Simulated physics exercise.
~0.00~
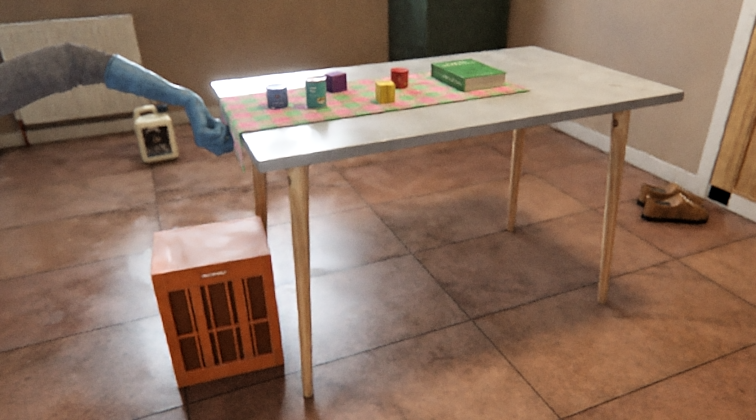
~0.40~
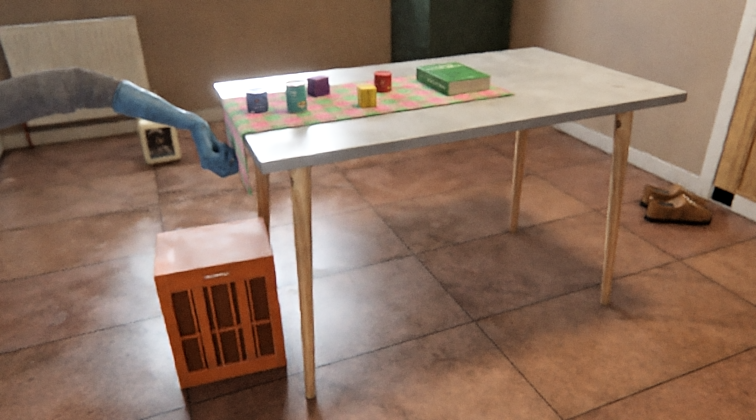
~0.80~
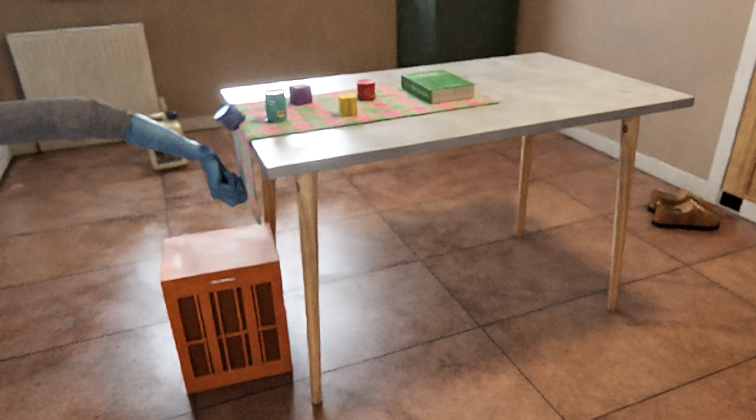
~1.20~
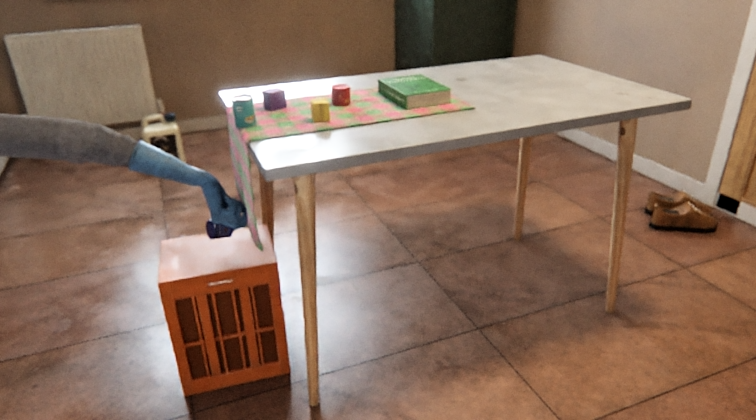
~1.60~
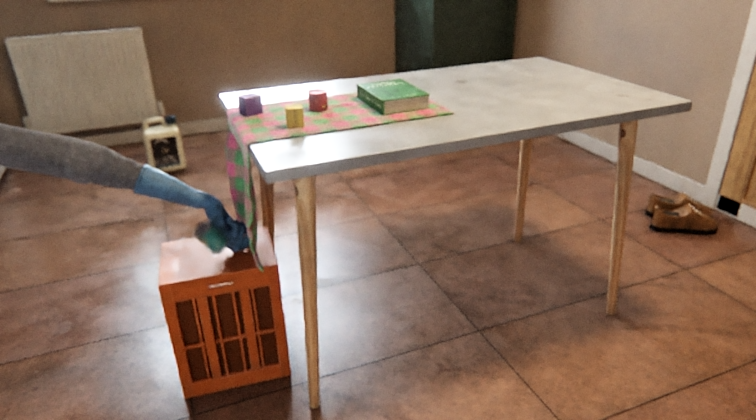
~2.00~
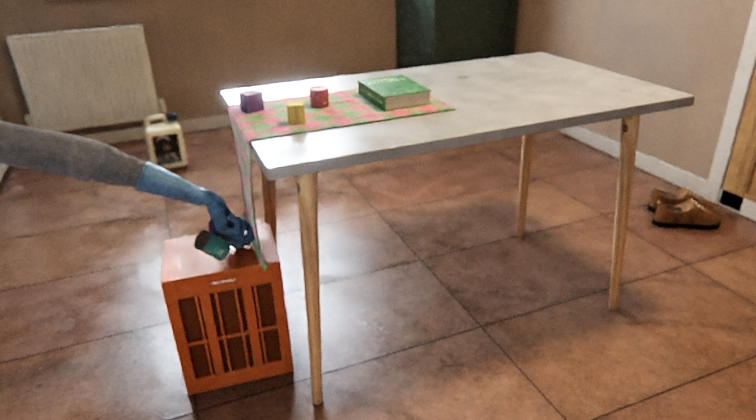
Gloved hand pulling a pink and green scarf down over a table's left edge, blue pot then turquoise can dropping toward orange crate.
